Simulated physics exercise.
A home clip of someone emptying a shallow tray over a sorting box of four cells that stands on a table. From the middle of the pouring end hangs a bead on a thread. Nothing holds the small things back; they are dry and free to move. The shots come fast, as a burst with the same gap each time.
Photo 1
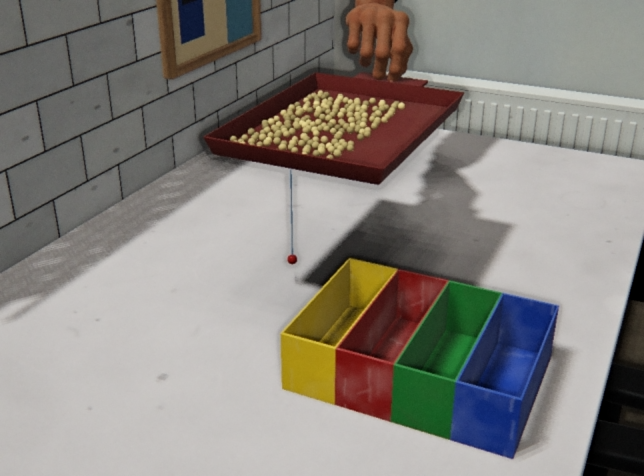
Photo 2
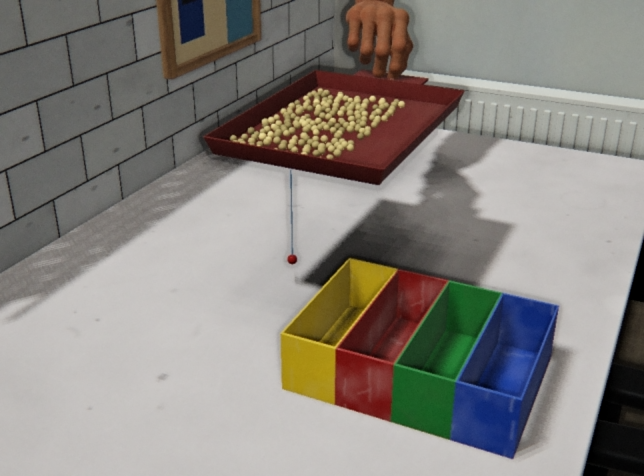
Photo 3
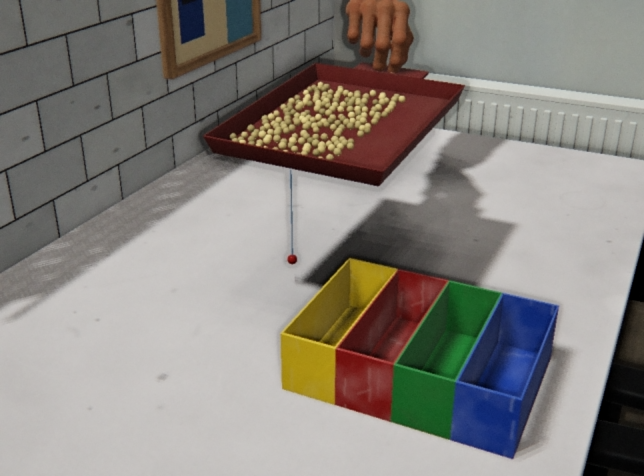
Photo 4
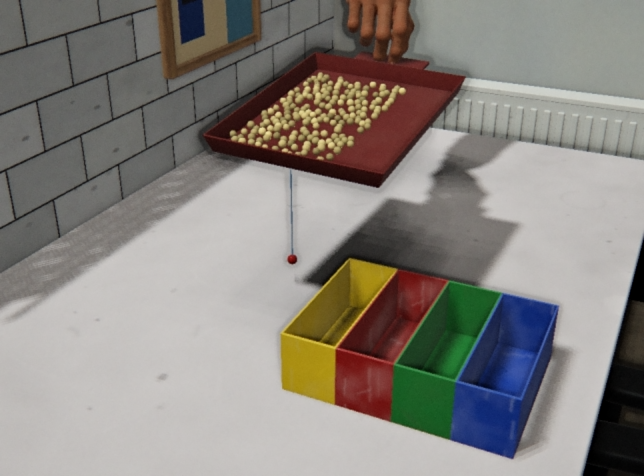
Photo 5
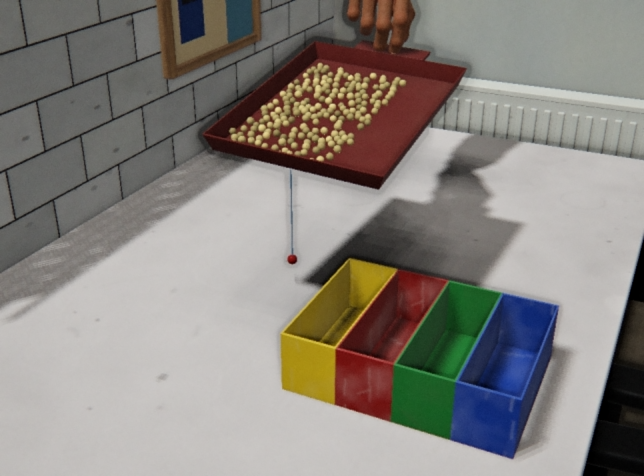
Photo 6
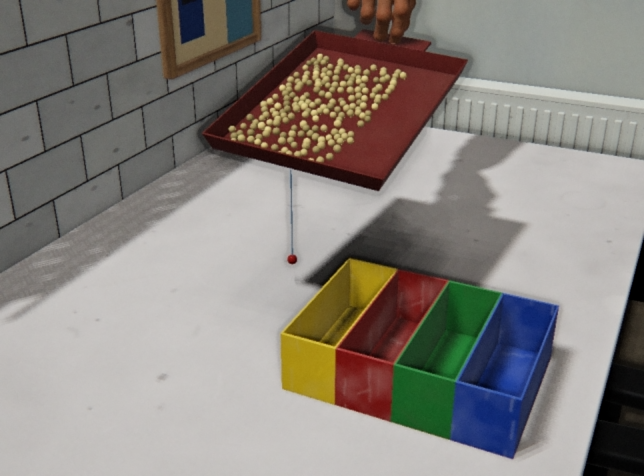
At first, a hand holds a shallow red tray of pale beans nearly level above a box with yellow, red, green and blue cells. Then the hand gradually tilts the tray a little, its near right corner lowest, while the beans stay heaped together and the bead hangs still.
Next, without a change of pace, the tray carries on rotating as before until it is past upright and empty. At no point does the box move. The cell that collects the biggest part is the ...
... Yellow one.
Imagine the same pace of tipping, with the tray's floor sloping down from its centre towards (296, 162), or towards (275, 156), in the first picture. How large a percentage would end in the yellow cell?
I'd expect around 10 in a hundred first and around 0 in a hundred second.
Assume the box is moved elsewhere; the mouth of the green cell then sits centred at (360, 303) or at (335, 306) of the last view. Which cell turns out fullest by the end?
So the first one goes to that green cell and the second to the green cell.
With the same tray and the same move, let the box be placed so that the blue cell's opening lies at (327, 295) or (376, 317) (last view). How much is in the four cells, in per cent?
You'd get 50 per cent first and 100 per cent second.
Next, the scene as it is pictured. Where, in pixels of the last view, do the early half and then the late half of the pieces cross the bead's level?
The opening part goes through (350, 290); what follows goes through (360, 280).
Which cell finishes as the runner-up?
That's the cell in red.
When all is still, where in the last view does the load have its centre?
Centre at rest: Close to (341, 356).
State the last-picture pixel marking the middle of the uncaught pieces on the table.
It centres at roughly (276, 354).
Soon after the last picture, tray tipped steeply; nearly all on the tray; a stray few in the red cell; a stray few in the yellow cell; a stray few falling or outside the box.
A little later, tray tipped right over; a small part on the tray; about half in the yellow cell; about a quarter in the red cell; a stray few in the green cell; about a quarter falling or outside the box.
Later still, tray tipped past a quarter turn; about two thirds in the yellow cell; about a quarter in the red cell; a stray few in the green cell; a small part falling or outside the box.
At rest, tray tipped past a quarter turn; about two thirds in the yellow cell; about a quarter in the red cell; a stray few in the green cell; none in the blue cell; a small part outside the box.
